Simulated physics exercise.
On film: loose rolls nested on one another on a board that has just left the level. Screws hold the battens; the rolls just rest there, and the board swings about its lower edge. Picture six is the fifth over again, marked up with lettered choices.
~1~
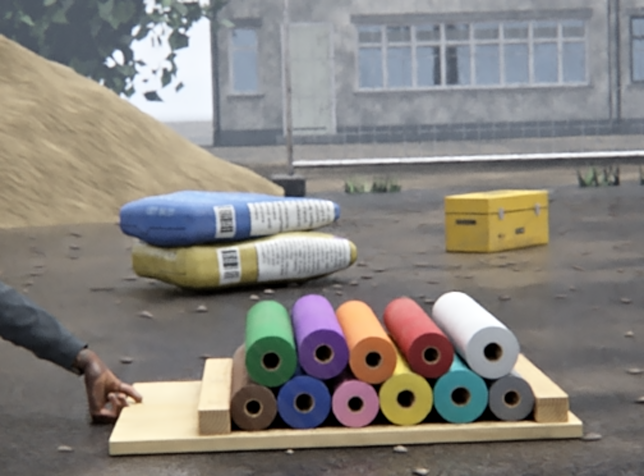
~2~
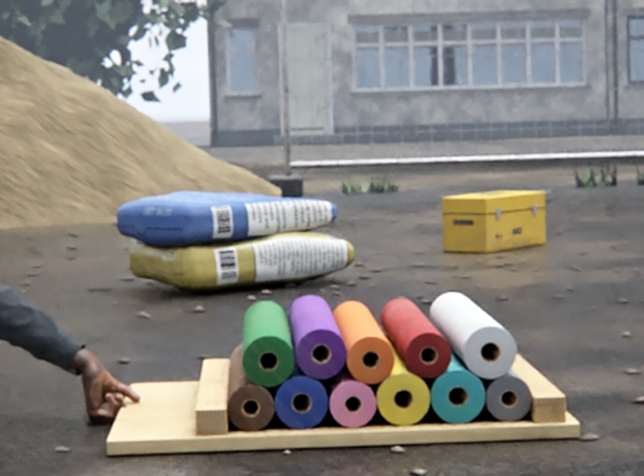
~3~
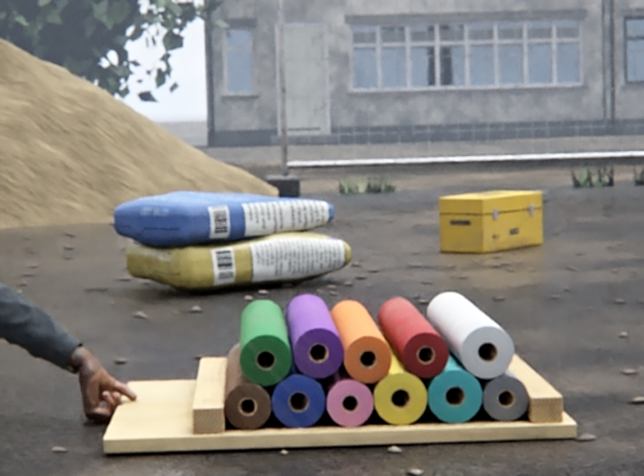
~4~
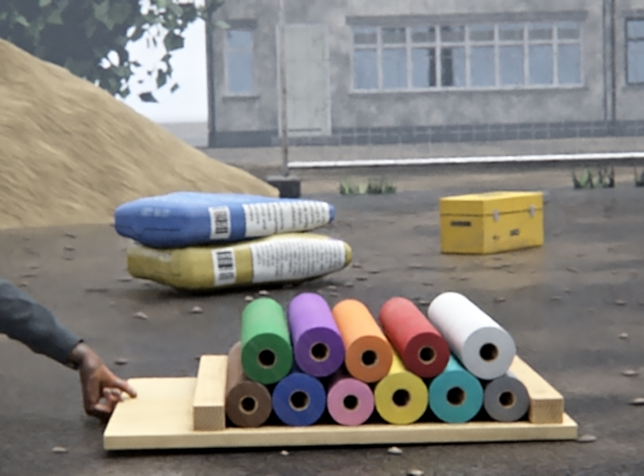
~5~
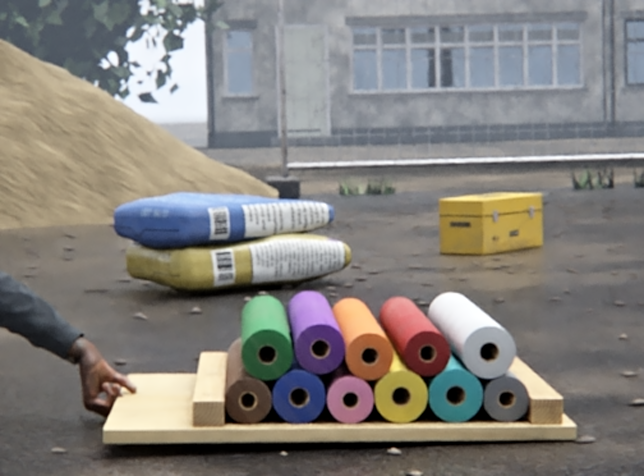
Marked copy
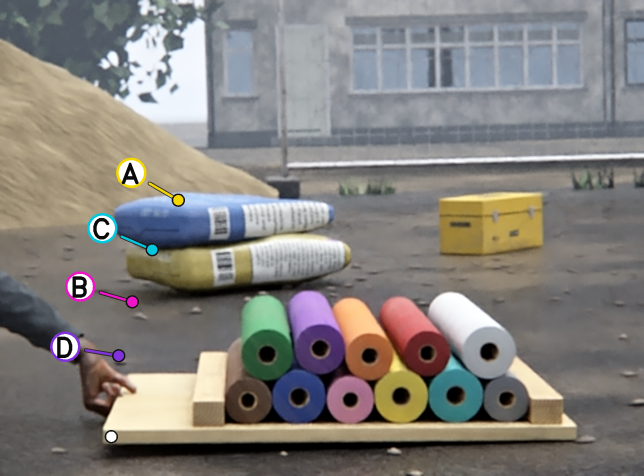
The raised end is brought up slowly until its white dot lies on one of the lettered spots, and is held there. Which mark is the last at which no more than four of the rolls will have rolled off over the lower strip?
The last mark within the limit is A.
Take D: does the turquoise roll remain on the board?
Yes.
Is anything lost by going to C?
Yes, at C.
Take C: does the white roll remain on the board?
The white roll: No.
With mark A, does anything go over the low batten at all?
At A: Yes.
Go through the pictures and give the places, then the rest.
The first frame shows board (337, 396); brown roll (254, 408); blue roll (304, 402).
The second frame shows blue roll (301, 402); pink roll (353, 404).
The third frame shows board (332, 395); brown roll (248, 406); green roll (266, 360).
The fourth frame shows board (333, 395); brown roll (248, 404); blue roll (299, 400).
The fifth frame shows board (332, 392); brown roll (248, 400); blue roll (299, 397).
On the marked copy, A at (178, 200); B at (133, 302); C at (153, 250); D at (118, 356); the white dot at (111, 437).
Taking A. A third of the way, board at 19°.
Two thirds of the way, board at 32°.
When it is over, board at 32°, four over the low batten (red, white, orange, purple).
As for the rest, B none over the low batten; C one over the low batten (white); D none over the low batten.
